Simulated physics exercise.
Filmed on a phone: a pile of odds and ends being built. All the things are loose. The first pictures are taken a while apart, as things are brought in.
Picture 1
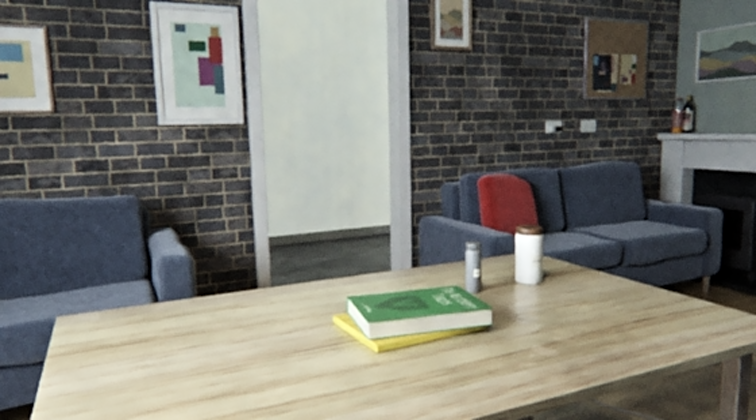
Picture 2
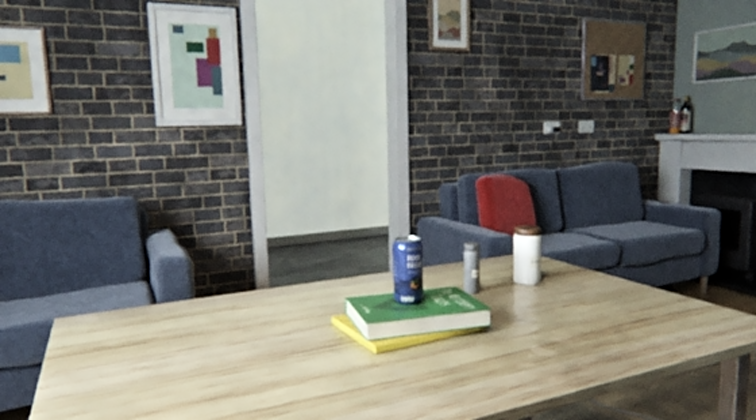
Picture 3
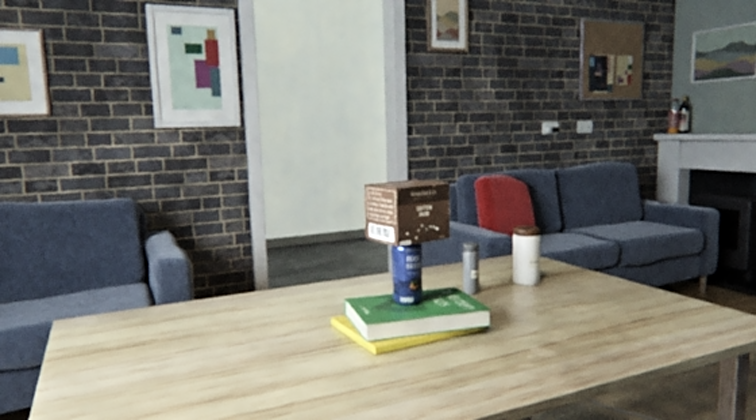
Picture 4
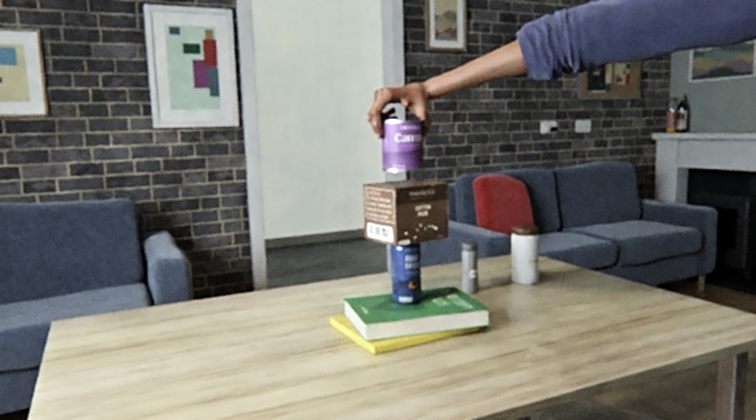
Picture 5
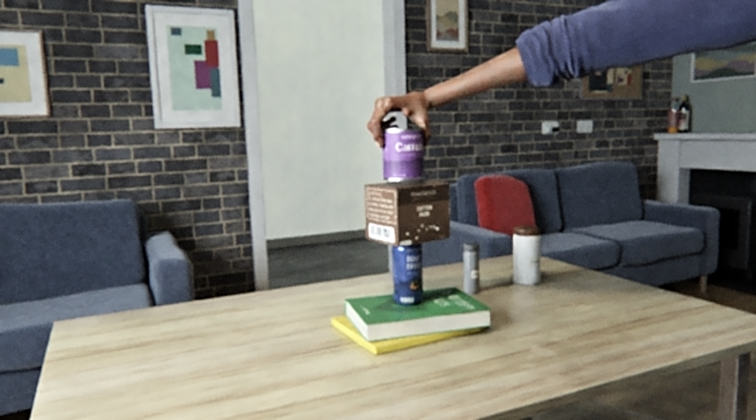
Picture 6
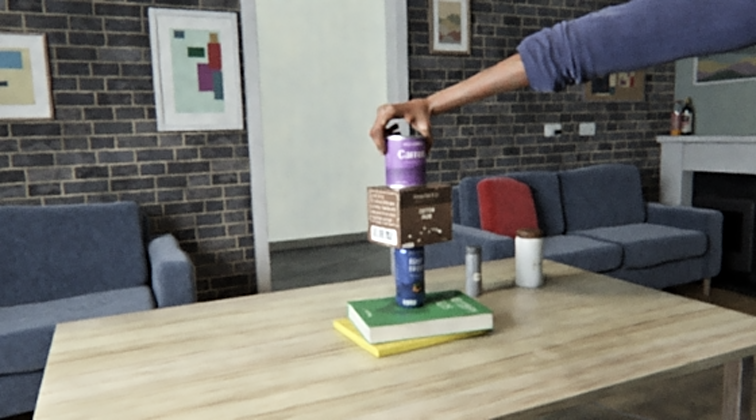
In a living room with blue sofas and a brick wall, a green book lies on a yellow one on a wooden table. A blue can appears on the books, then a brown box on the can. A hand reaching in from the right lowers a purple pot onto the box and keeps hold of it.
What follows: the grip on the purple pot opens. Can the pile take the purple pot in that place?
Outcome: The pile holds.
Then, 0.20 s after the last picture, nothing has stirred.
Then, 0.60 s after the last picture, purple pot resting near (405, 162).
At rest, all 7 in place. Seen from the same camera at the end, purple pot near (405, 162). The pile keeps its balance.
